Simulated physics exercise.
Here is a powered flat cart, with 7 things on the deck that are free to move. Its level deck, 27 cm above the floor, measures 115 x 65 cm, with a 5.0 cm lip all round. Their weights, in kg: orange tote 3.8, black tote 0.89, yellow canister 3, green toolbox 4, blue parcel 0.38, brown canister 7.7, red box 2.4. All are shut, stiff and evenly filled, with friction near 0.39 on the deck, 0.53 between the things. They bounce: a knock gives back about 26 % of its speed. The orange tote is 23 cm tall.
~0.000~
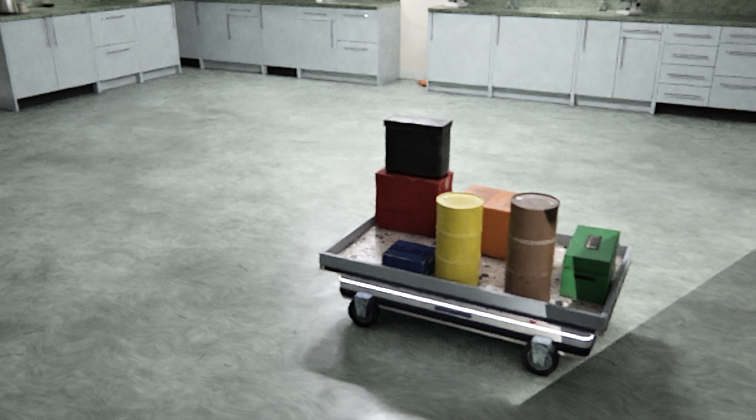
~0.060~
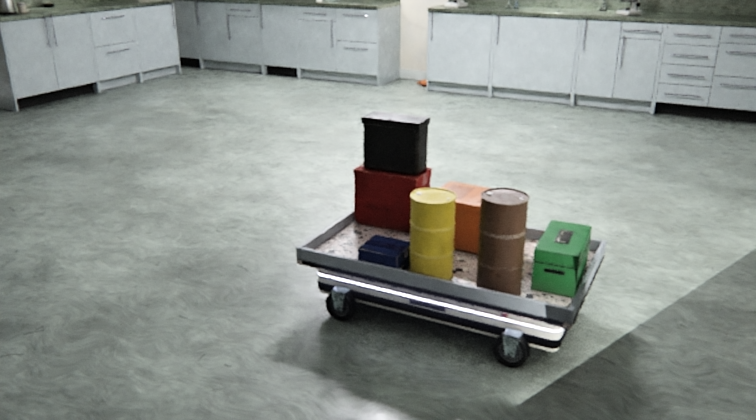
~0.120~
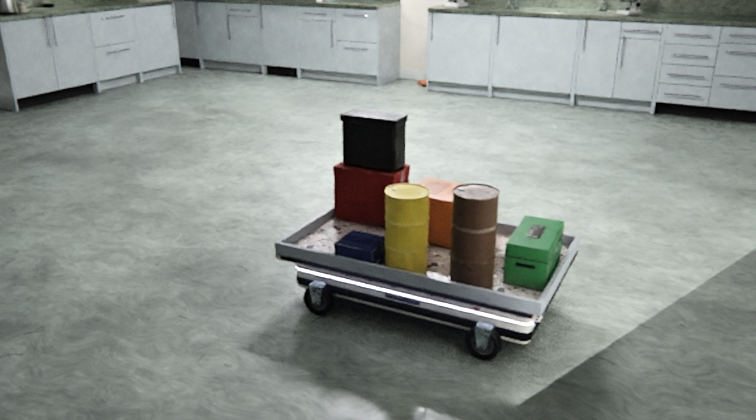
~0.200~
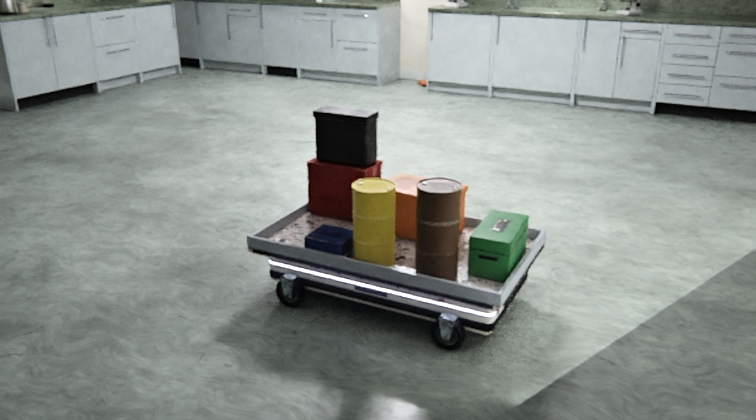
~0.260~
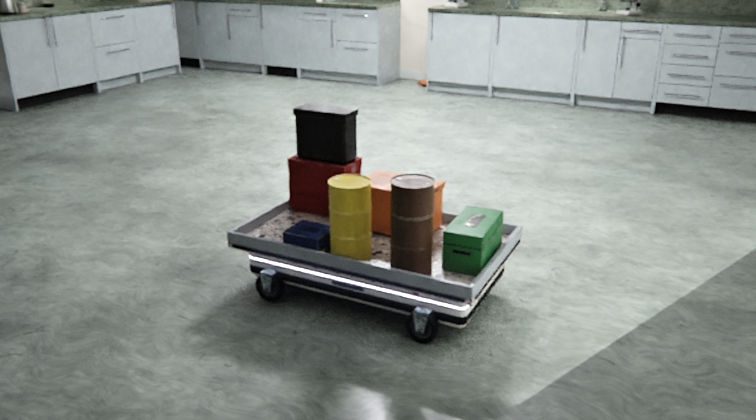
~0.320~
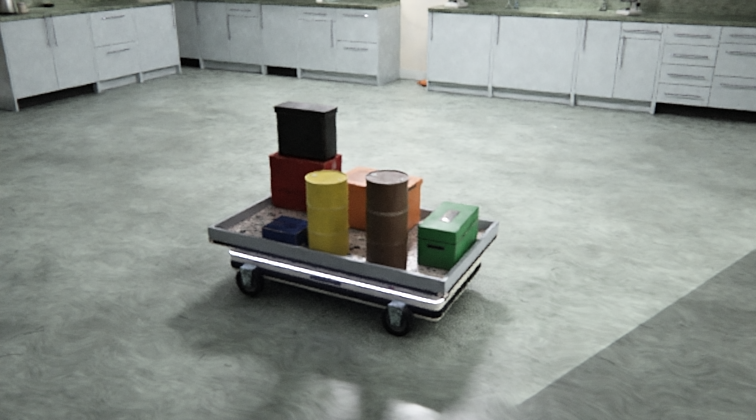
In the video, a flat cart carrying a yellow barrel, a brown barrel, a black container stacked on a red box, and orange, blue and green containers rolls leftward across a grey floor, turning slightly, with its load staying in place.
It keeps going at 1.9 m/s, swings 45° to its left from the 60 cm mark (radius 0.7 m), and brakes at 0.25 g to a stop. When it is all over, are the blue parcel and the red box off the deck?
The blue parcel stays on the cart and the red box comes off the cart.
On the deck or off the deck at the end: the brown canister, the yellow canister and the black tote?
The brown canister ends on the deck; the yellow canister ends on the deck; the black tote ends off the deck.
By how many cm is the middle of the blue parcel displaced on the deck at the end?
Some 40 cm.
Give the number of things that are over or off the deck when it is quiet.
3 of them.
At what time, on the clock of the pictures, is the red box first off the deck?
Near 0.6 s.
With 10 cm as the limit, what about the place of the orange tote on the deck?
The orange tote holds its spot.
After 0.52 s, 99 cm covered, turned 20°; black tote now off the deck; red box leaning 30° near (211, 177); blue parcel slid 18 cm near (217, 226).
After 0.72 s, 137 cm covered, turned 44°; red box now off the deck; blue parcel slid 39 cm near (124, 235); yellow canister slid 18 cm.
After 0.92 s, 172 cm covered, turned 45°; blue parcel slid 36 cm near (28, 251); yellow canister leaning 15°; brown canister slid 8 cm.
After 1.32 s, 213 cm covered, turned 45°; blue parcel slid 37 cm; yellow canister leaning 65°; brown canister slid 8 cm.
At rest (2.2 s), off the deck, black tote and red box; tipped over on the deck, yellow canister; not toppled but over 10 cm from the start, blue parcel; the other 3 in place, give or take 10 cm.
